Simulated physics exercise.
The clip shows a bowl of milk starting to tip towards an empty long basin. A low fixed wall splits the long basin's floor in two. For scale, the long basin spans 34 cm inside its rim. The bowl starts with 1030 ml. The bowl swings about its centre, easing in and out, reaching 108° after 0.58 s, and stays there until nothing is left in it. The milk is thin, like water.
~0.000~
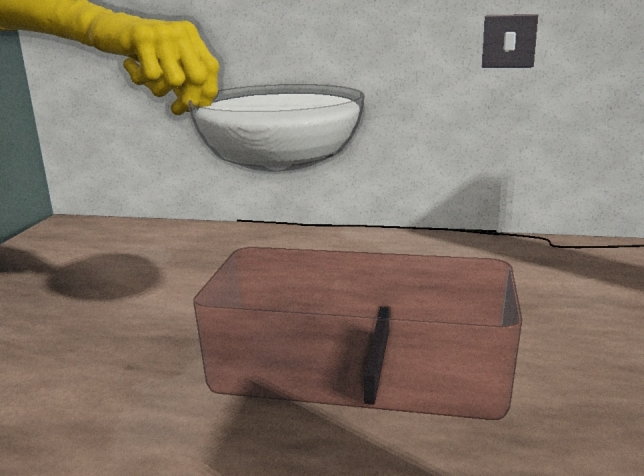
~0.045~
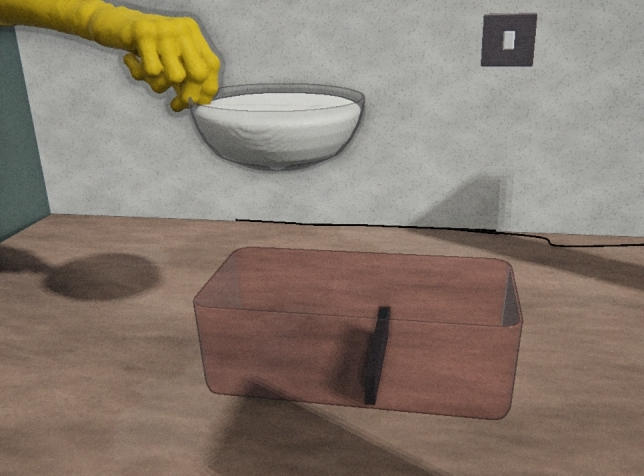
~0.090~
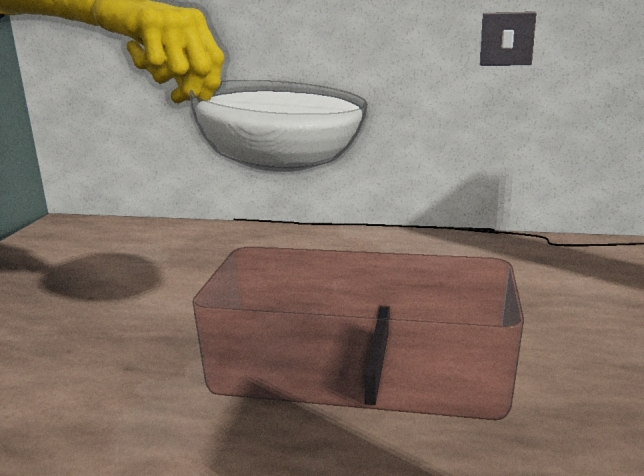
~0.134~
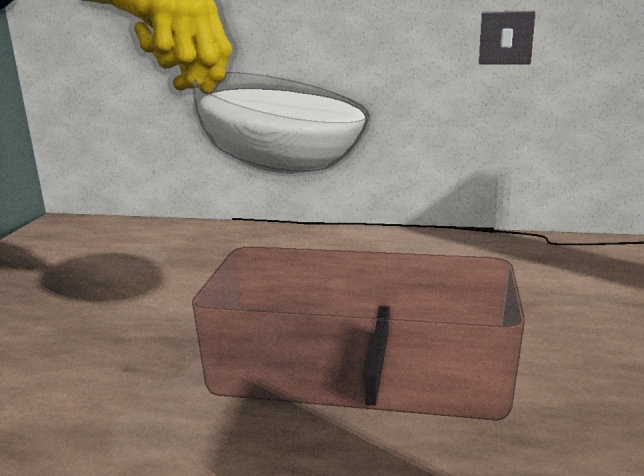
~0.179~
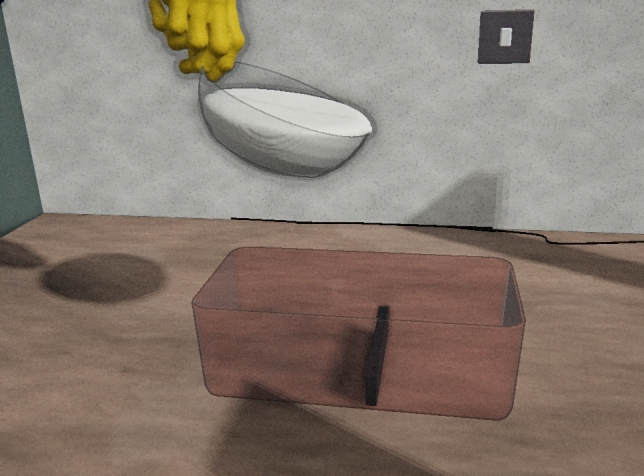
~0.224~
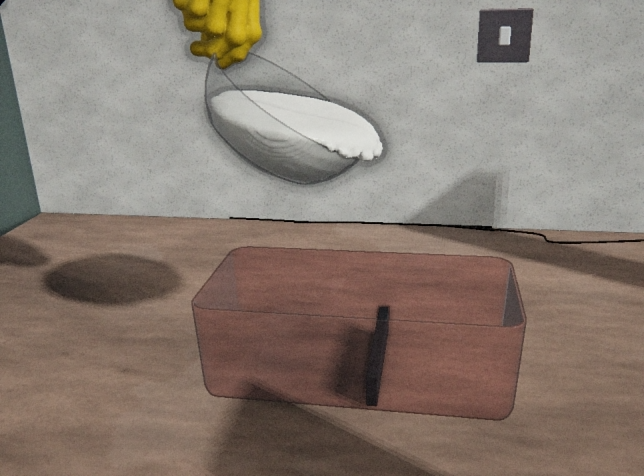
A yellow-gloved hand at the left rim of a bowl of milk rose and moved right as the bowl tilted down to the right, milk reaching its lower edge above an empty long basin.
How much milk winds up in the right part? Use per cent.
Roughly 53 per cent is past the wall.
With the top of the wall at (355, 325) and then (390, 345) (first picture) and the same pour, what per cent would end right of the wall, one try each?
In turn about 70 and 40 per cent.
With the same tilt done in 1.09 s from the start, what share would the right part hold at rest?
In that case some 70 per cent.
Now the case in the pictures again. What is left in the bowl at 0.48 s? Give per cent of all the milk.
Near 4 in a hundred.
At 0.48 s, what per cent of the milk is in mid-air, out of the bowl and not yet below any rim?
About 46 per cent.
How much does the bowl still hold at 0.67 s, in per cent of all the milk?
Some 0 per cent.
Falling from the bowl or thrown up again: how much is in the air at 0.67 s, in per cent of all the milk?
Near 26 in a hundred.
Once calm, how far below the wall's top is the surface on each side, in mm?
Some 24 mm on the left and 14 mm on the right.
Then, 0.48 s in, the tilt is 100° and 4 per cent is still to pour, 0 is left of the wall and 50 right of it.
Then, 0.67 s in, the tilt is 108° and 0 per cent is still to pour, 22 is left of the wall and 51 right of it.
Then, 0.87 s in, the tilt is 108° and 0 per cent is still to pour, 29 is left of the wall and 59 right of it.
Then, 1.08 s in, the tilt is 108° and 0 per cent is still to pour, 40 is left of the wall and 54 right of it.
Finally, 41 per cent lies left of the wall, 53 right of it and 6 outside.
